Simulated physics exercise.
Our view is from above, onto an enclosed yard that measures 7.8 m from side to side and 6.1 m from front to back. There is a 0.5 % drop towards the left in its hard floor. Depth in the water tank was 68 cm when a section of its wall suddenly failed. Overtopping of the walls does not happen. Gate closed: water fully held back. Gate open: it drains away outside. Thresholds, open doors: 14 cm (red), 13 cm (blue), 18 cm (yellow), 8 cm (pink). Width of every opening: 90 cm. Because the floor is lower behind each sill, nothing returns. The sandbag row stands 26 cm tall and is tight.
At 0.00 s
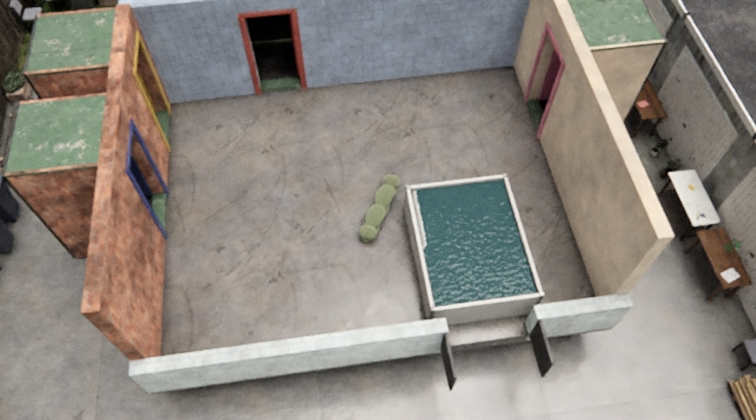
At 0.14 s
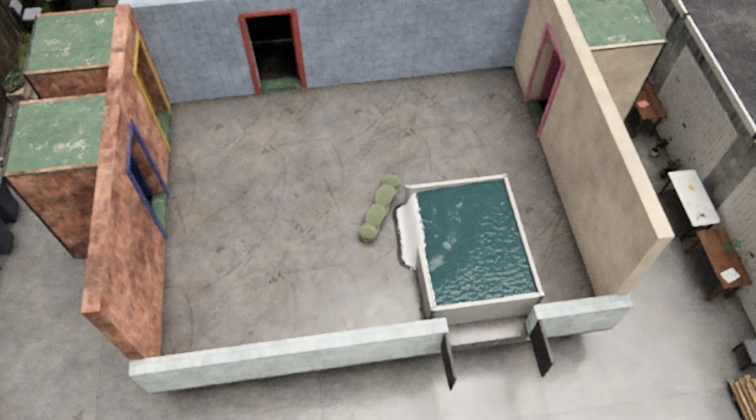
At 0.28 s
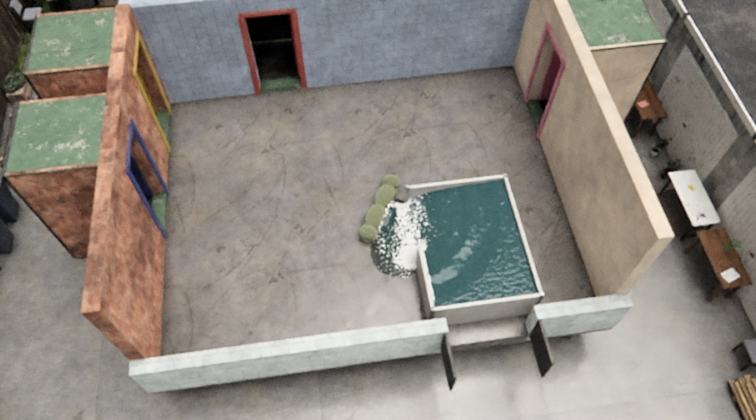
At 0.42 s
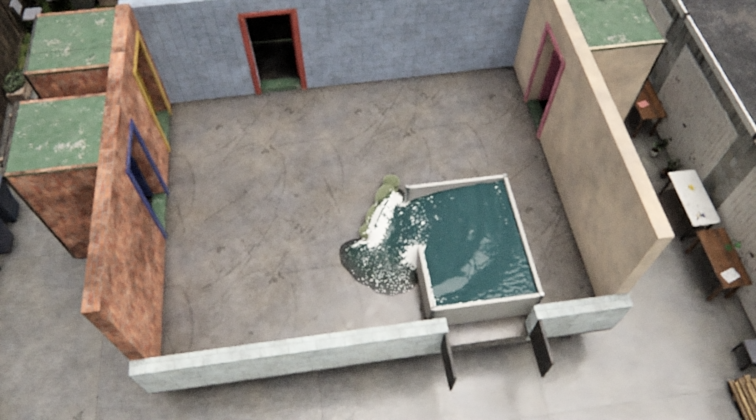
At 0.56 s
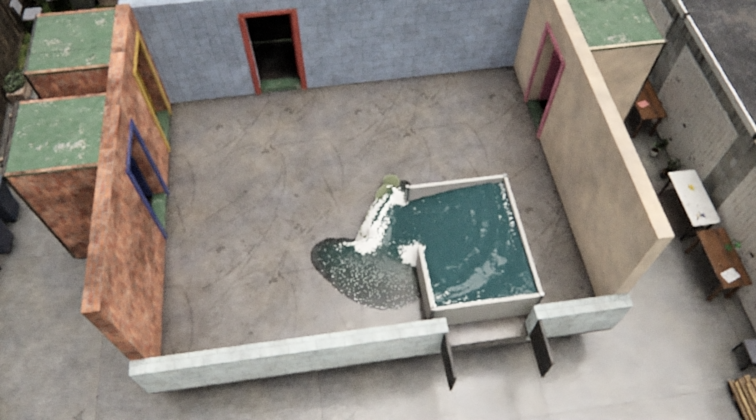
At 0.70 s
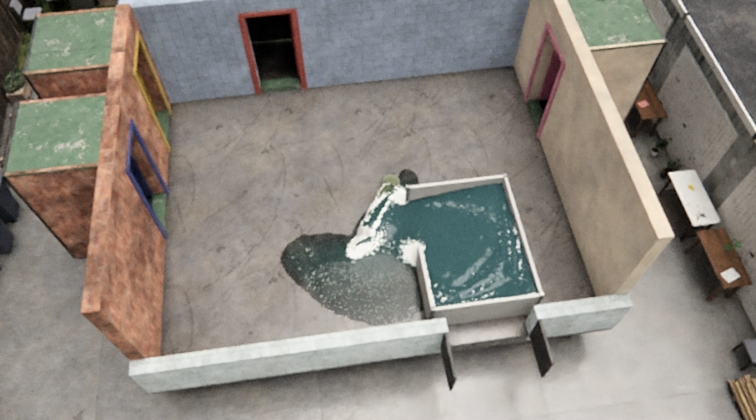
The clip opens on a walled yard seen from above, with still green water in a raised tank beside a row of rounded bushes. The tank's left wall gives way and water pours out in white foam, swamping the bushes. A dark, rounded pool spreads left and toward the low front wall.
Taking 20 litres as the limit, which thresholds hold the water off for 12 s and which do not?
One by one: The red door will most likely respect the limit. The blue door will most likely respect the limit. The yellow door will most likely respect the limit. The pink door will most likely respect the limit.
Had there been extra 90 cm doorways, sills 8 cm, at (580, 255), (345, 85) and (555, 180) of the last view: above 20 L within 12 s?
Less, less, less.
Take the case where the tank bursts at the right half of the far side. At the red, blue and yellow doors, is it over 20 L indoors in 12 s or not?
For red, too little; for blue, too little; for yellow, too little.
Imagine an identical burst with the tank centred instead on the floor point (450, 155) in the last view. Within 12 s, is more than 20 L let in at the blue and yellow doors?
Measured against the limit, the blue door goes beyond it and the yellow door goes beyond it.
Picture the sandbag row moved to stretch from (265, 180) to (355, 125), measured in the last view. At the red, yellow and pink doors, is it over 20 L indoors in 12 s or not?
Red within the limit, yellow within the limit, pink within the limit.
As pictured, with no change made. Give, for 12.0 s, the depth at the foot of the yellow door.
Average: ~ 10.5 cm.
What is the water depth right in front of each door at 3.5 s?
Readings (cm): Red = 5; blue = 11; yellow = 5; pink = 6.
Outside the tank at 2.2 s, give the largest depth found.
I'd put it at close to 43 cm.
After 1.4 s water covers 30 % of the floor and is deepest (56 cm) near (382, 224); red door not reached, blue door not reached, yellow door not reached, pink door not reached.
After 2.2 s water covers 60 % of the floor and is deepest (43 cm) near (382, 224); red door not reached, blue door not reached, yellow door not reached, pink door not reached.
After 3.5 s water covers 70 % of the floor and is deepest (30 cm) near (382, 224); red door 5 cm at the sill, 0 L in, blue door 11 cm at the sill, 0 L in, yellow door 5 cm at the sill, 0 L in, pink door 6 cm at the sill, 0 L in.
After 7.0 s water covers 85 % of the floor and is deepest (18 cm) near (171, 108); red door 13 cm at the sill, 1 L in, blue door 7 cm at the sill, 0 L in, yellow door 13 cm at the sill, 0 L in, pink door 5 cm at the sill, 0 L in.
After 12.0 s water covers 95 % of the floor and is deepest (10 cm) near (546, 180); red door 7 cm at the sill, 2 L in, blue door 6 cm at the sill, 0 L in, yellow door 10 cm at the sill, 0 L in, pink door 7 cm at the sill, 0 L in.
